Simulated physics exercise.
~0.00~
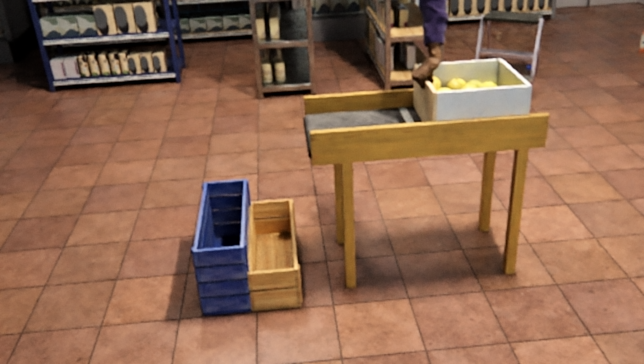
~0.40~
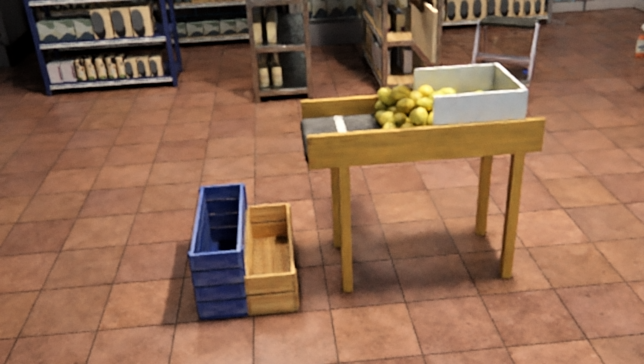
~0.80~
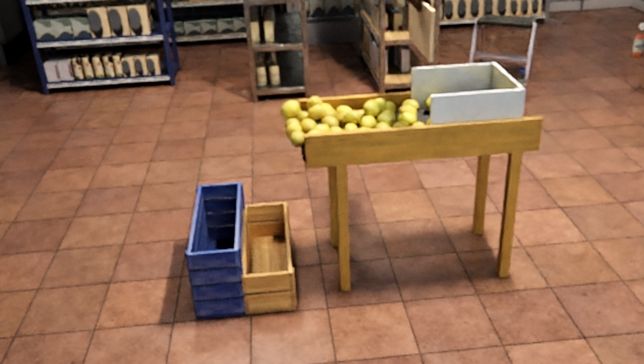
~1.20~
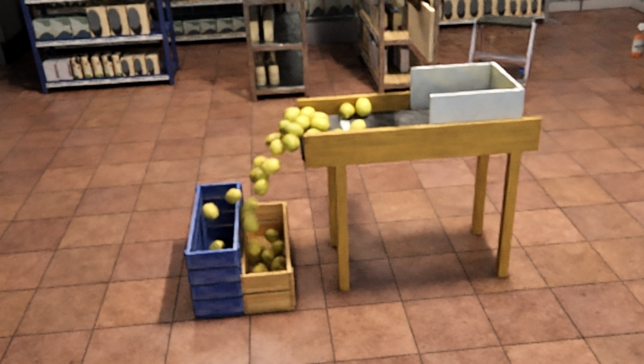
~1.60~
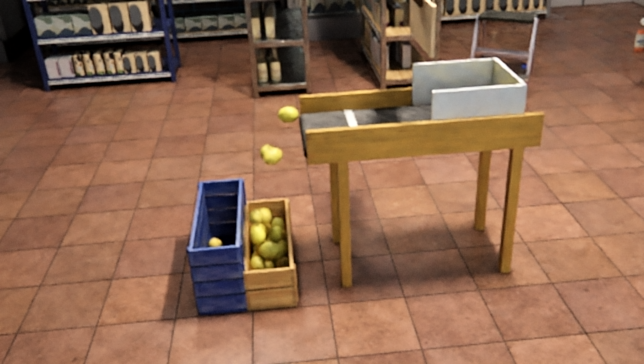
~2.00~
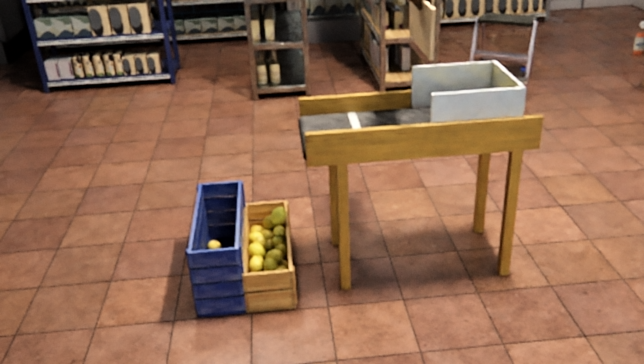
A hand opens the white pen, and lemons ride left and drop mostly into the wooden tote.
